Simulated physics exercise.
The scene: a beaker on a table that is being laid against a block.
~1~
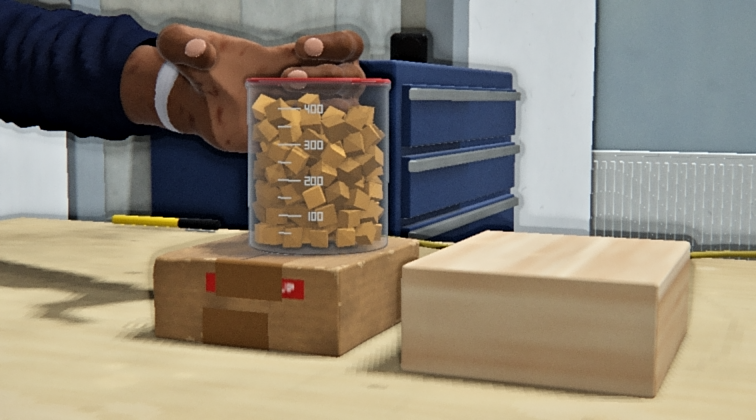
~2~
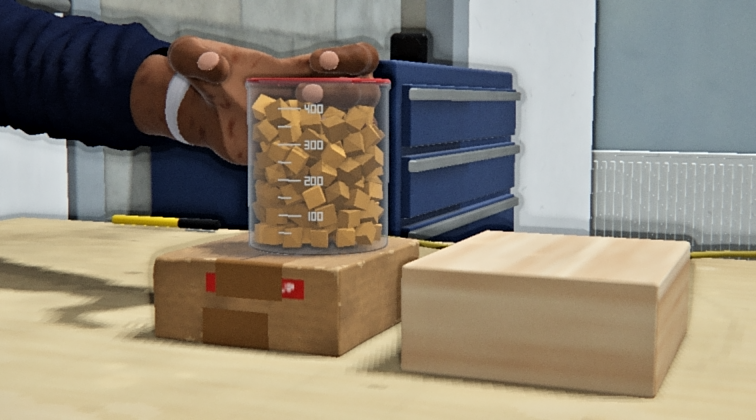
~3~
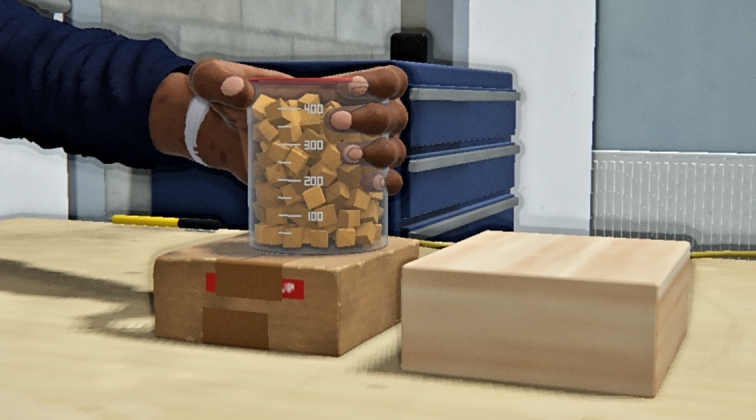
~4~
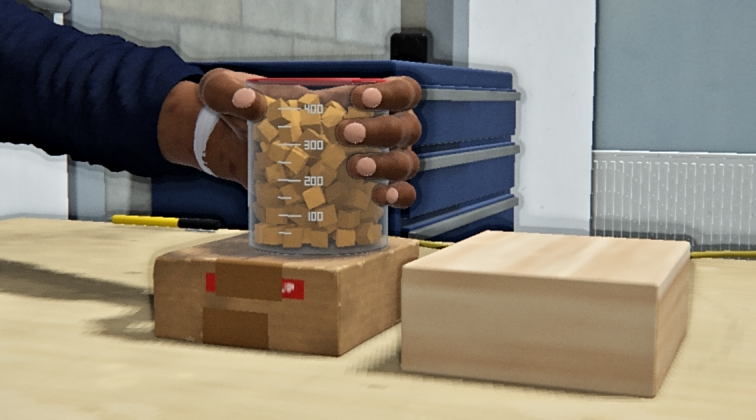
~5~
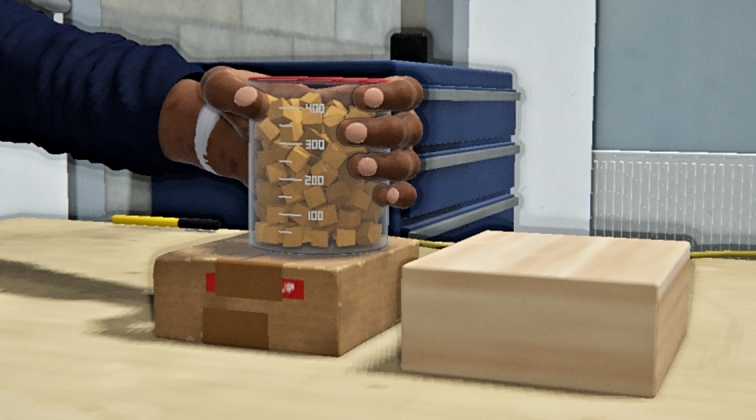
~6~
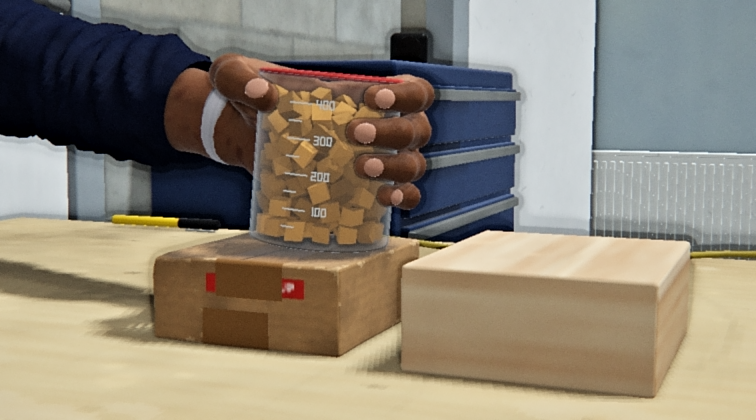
A hand hovering over a clear beaker of small tan cubes on a cardboard box lowered its fingers around it, gripped it, and tilted it slightly to the right, beside a pale wooden block.
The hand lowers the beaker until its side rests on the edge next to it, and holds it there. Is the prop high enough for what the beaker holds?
The filling starts tumbling out.
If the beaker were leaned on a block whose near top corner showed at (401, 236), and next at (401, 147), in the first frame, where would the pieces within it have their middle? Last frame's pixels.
At about (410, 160), and at (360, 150).
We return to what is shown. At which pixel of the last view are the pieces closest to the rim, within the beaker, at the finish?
At about (540, 207).
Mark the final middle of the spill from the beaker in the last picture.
Close to (595, 249).
Then, 0.37 s on from there, the beaker leans 25°; everything is still inside.
Then, 0.84 s on from there, the beaker leans 52°; everything is still inside.
Then, 1.35 s on from there, the beaker leans 79°; everything is still inside.
In the end, the beaker rests on the block at 81°; a small part of the croutons out of it.
